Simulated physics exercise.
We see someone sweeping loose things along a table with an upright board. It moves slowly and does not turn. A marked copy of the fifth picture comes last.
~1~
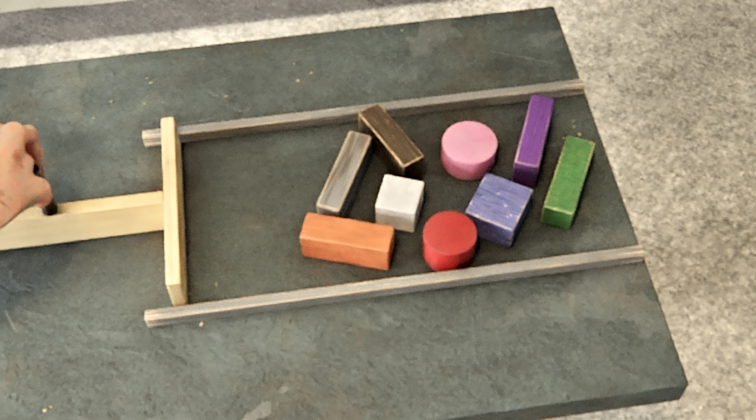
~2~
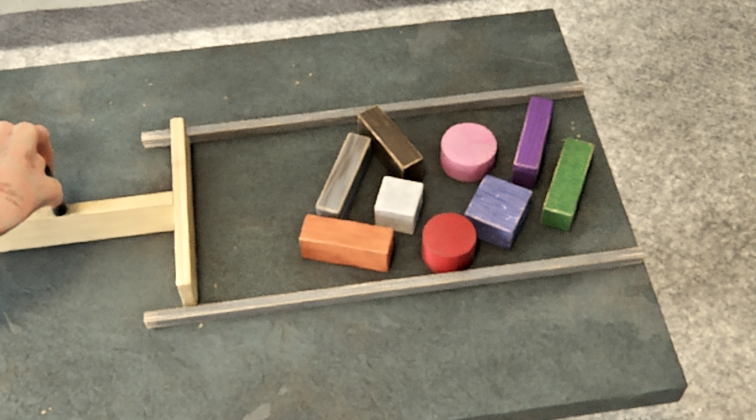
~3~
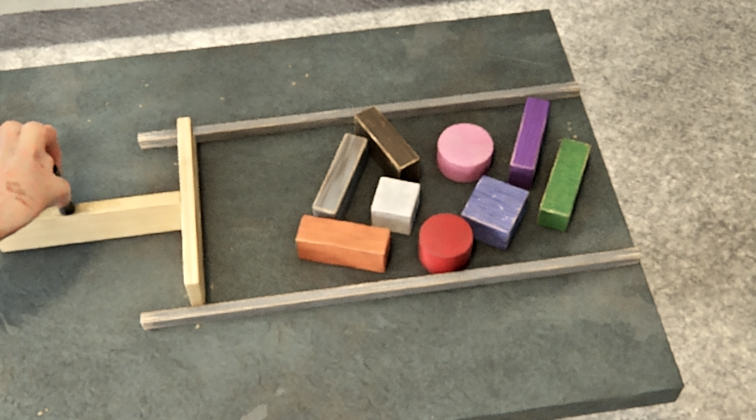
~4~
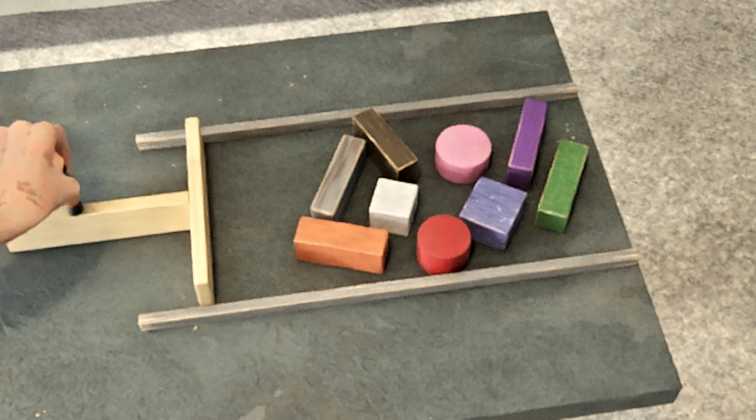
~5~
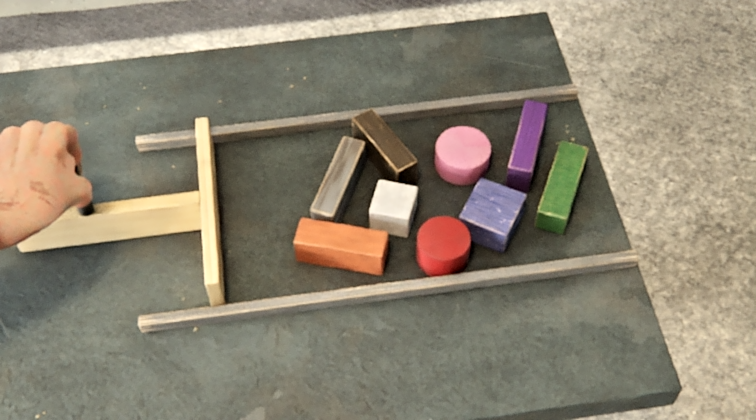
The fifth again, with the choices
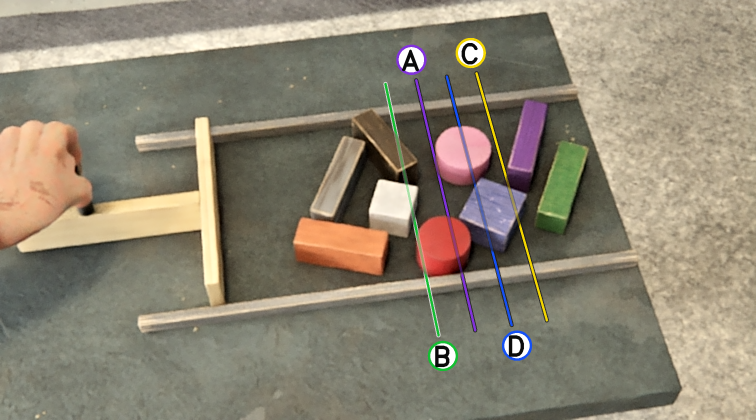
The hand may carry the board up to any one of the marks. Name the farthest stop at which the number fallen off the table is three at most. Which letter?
The farthest such stop is C.
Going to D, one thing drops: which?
The green bar.
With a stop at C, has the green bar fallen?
By then, yes.
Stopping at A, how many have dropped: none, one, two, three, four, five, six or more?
In all, none.
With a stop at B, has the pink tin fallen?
By then, no.
On the marked copy, A at (443, 194); B at (410, 198); C at (509, 186); D at (476, 190).
Following C. Soon after the start, board (317, 182); red tin (450, 248); orange bar (379, 242).
Later, board (424, 169); green bar (585, 187); purple stick (534, 134).
In the end, board (507, 158); green bar over the edge; purple stick over the edge; three fallen.
As for the rest, A is within the limit but short; B is within the limit but short; D is within the limit but short.
